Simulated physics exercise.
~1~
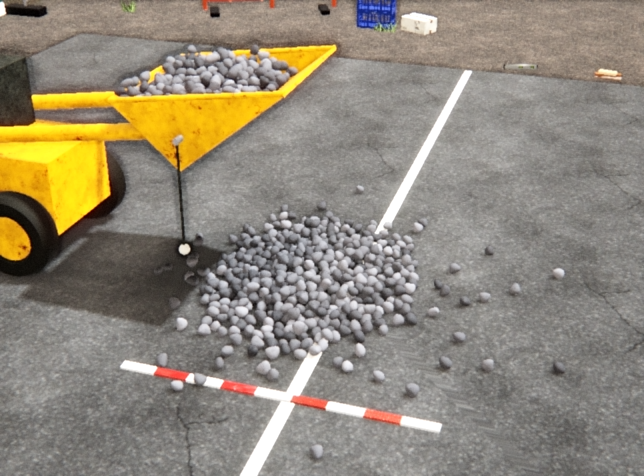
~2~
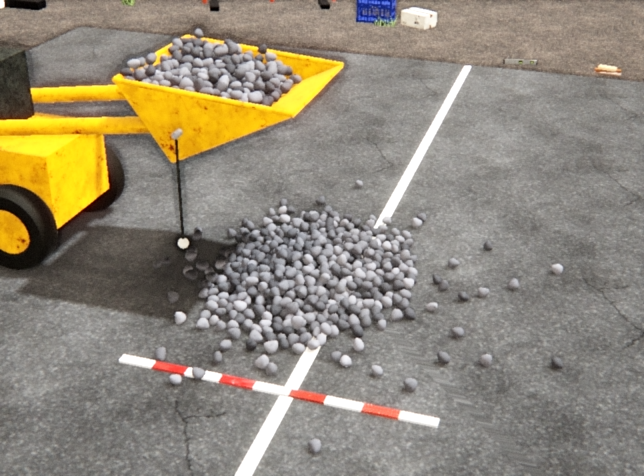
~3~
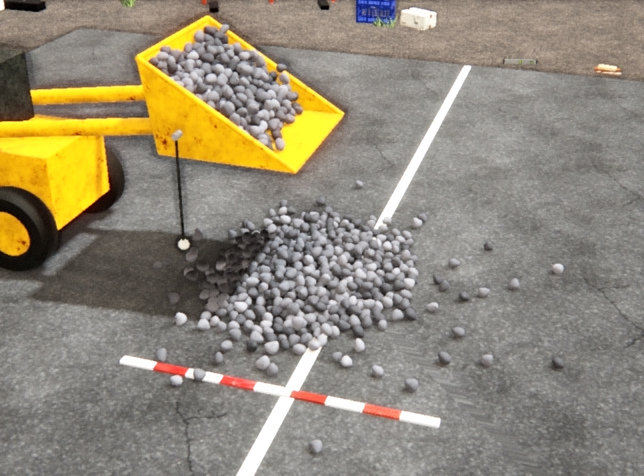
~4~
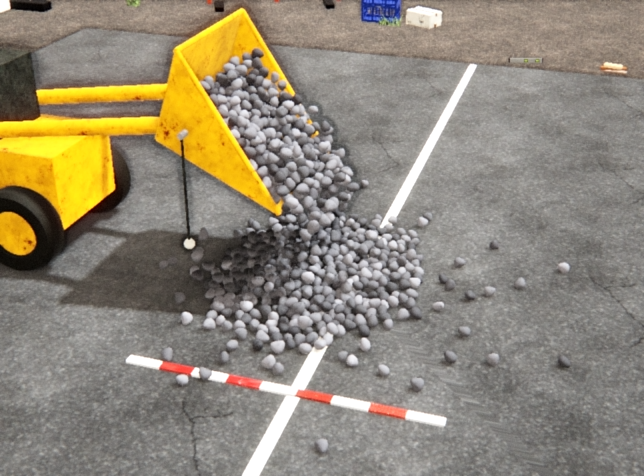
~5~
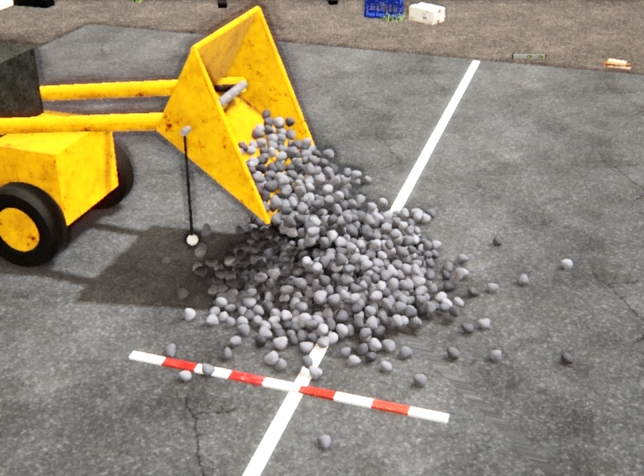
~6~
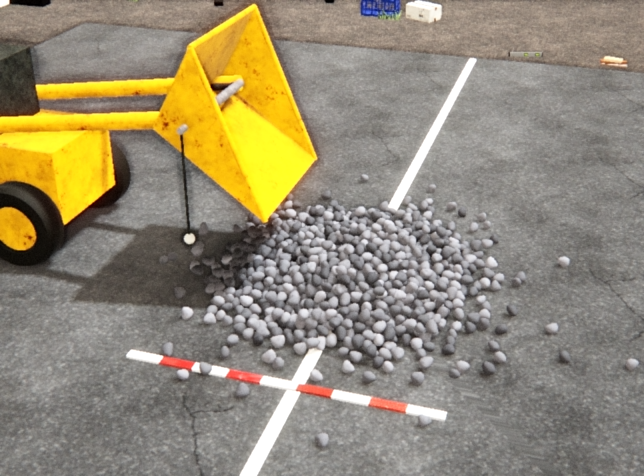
At first, a yellow loader at the left holds a raised bucket full of round grey stones above a loose heap of similar stones, which partly covers a white line on the asphalt. A red and white staff lies across the line in front. The bucket begins tipping forward to the right, and its stones slide toward the lower lip. As it tilts steeply, they pour onto the heap, which spreads rightward over the line. Finally the bucket hangs empty, and the stones lie in a broader, larger heap on both sides of the line.
